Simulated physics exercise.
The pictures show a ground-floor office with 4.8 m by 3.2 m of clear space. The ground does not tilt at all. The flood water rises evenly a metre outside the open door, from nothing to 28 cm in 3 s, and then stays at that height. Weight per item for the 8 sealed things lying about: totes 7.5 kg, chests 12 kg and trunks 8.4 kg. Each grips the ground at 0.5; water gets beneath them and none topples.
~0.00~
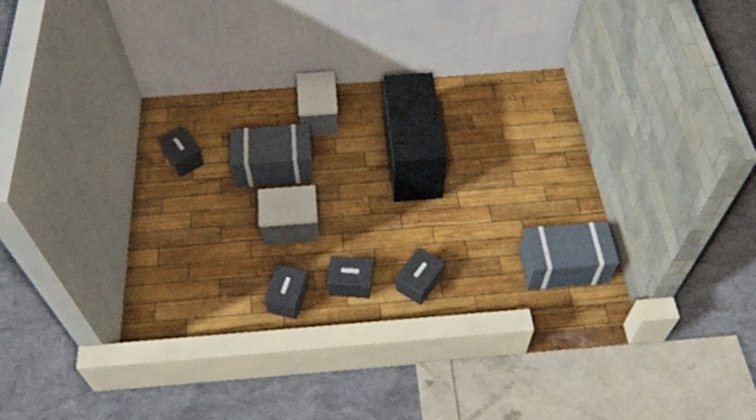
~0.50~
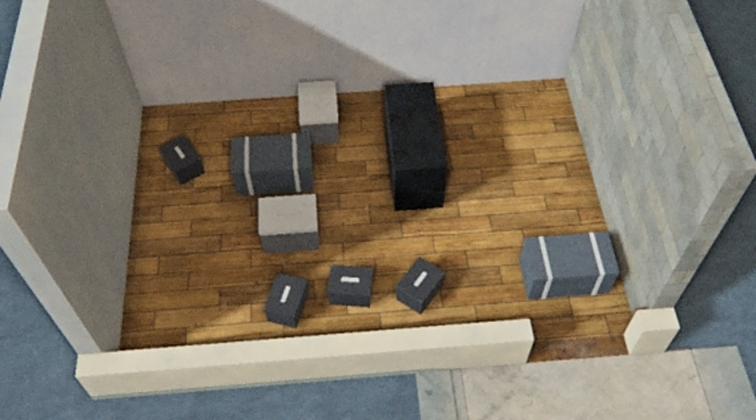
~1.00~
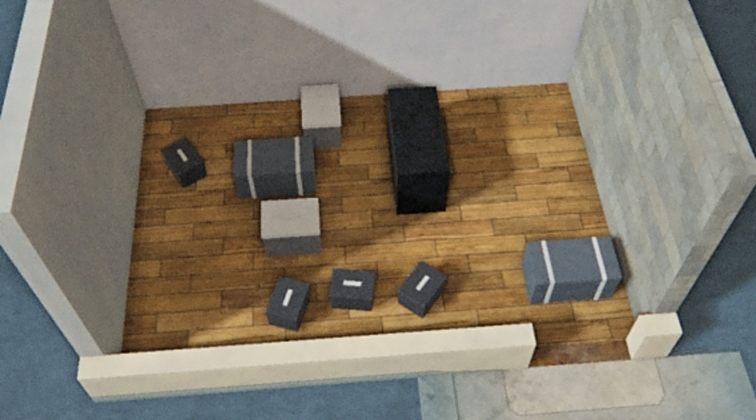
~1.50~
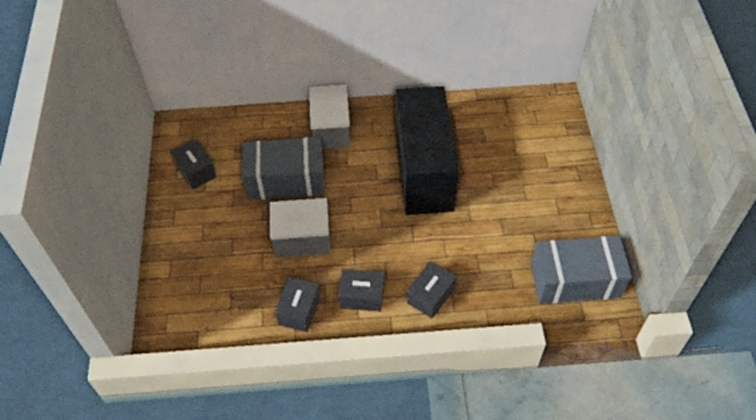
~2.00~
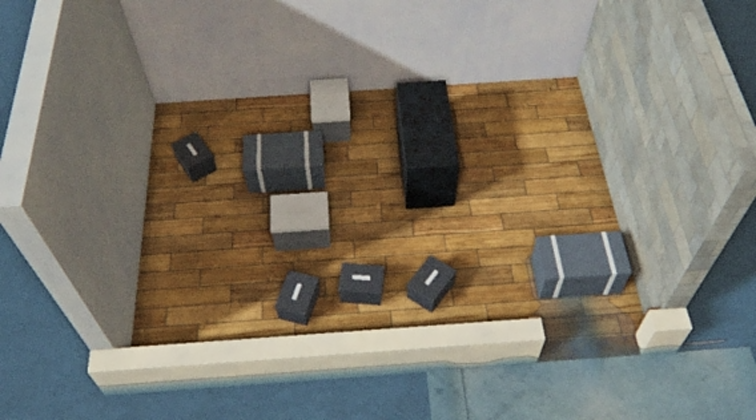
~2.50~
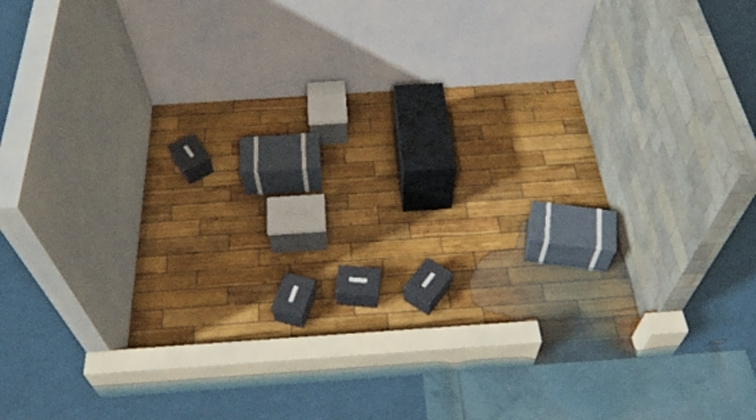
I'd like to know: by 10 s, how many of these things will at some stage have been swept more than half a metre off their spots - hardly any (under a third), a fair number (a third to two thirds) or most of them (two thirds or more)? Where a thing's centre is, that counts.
The fraction is neither low nor high.
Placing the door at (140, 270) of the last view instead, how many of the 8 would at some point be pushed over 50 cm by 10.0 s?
Count: 7.
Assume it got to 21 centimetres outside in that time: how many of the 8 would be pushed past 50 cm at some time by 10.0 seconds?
In that case 4 of them.
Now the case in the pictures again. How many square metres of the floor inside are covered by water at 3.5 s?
Roughly 4.5 m2 of it is wet.
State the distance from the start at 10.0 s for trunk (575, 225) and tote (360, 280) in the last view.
In turn: 400 cm, 30 cm.
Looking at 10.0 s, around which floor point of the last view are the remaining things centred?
They're centred close to (265, 280).
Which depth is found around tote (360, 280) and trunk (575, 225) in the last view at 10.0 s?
7 and 12 cm.
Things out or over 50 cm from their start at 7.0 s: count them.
It comes to 2.
After 3.5 s 1 of 8 are over 50 cm from their spots; 0 afloat.
After 4.5 s 1 of 8 are over 50 cm from their spots; 1 afloat.
After 7.0 s 2 of 8 are over 50 cm from their spots; 3 afloat.
After 10.0 s 4 of 8 are over 50 cm from their spots, and 4 have been at some point; 7 afloat.
